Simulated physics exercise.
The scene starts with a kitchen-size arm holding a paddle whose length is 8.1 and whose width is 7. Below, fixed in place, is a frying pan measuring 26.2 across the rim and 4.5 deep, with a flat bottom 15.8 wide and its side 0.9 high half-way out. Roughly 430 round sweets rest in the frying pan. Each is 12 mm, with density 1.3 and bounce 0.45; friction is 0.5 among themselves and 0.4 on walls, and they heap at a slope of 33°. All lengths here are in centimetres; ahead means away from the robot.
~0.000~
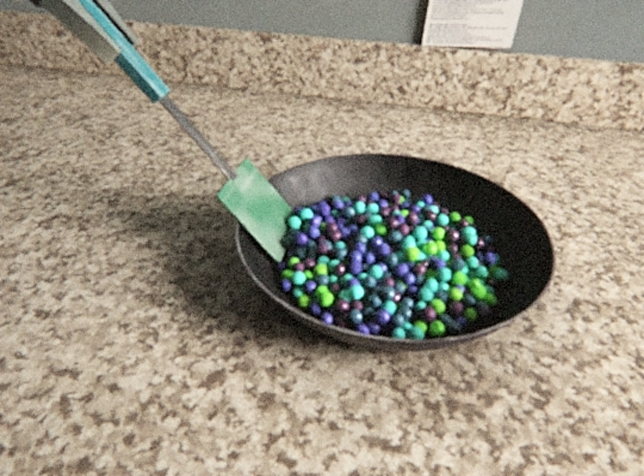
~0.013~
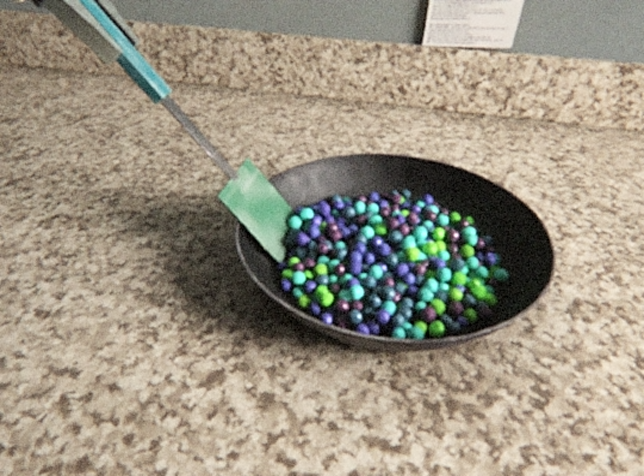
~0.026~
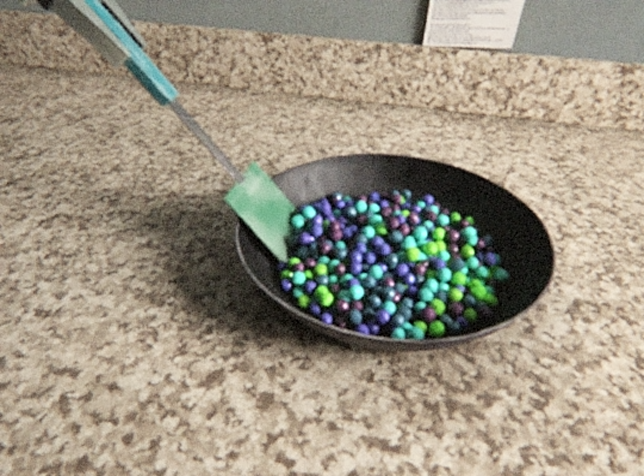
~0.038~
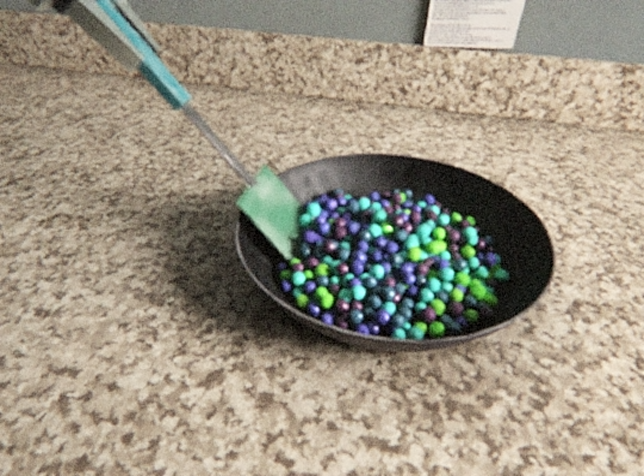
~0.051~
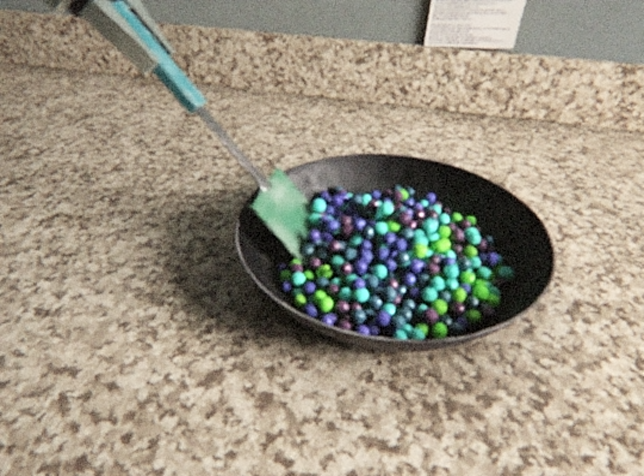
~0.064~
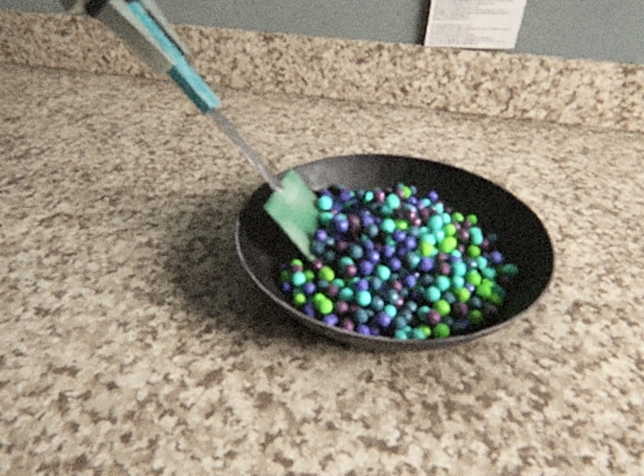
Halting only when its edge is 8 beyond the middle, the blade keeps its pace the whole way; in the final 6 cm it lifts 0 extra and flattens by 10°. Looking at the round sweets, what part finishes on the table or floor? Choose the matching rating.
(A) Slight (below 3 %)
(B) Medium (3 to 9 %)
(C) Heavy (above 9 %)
(B) Medium (3 to 9 %).
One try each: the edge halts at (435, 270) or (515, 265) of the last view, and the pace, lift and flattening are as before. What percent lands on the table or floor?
Estimates, in order: 0 % and 30 %.
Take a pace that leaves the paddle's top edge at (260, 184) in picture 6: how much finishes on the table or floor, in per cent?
Estimate: Close to 5 %.
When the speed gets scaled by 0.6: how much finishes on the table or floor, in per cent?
The share would be near 0 in a hundred.
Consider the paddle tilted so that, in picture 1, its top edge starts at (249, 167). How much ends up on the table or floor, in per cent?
I'd estimate close to 10 per cent.
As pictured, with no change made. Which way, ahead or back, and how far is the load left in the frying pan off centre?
Ahead of centre, roughly 4.0 centimetres.
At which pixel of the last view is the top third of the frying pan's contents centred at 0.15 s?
It is centred close to (442, 243).
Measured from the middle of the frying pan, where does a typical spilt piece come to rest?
I'd say some 20 centimetres, give or take.
After 0.11 s, sloping 50°, highest piece 7 above the table; 427 in the frying pan.
After 0.15 s, sloping 47°, highest piece 6 above the table; 427 in the frying pan.
After 0.38 s, sloping 40°, highest piece 6 above the table; 403 in the frying pan, 23 on the table or floor, 1 on the blade or in flight.
After 1.43 s, sloping 40°, highest piece 6 above the table; 403 in the frying pan, 24 on the table or floor.
At rest, 403 in the frying pan, 24 on the table or floor. That is 6 % on the table or floor.
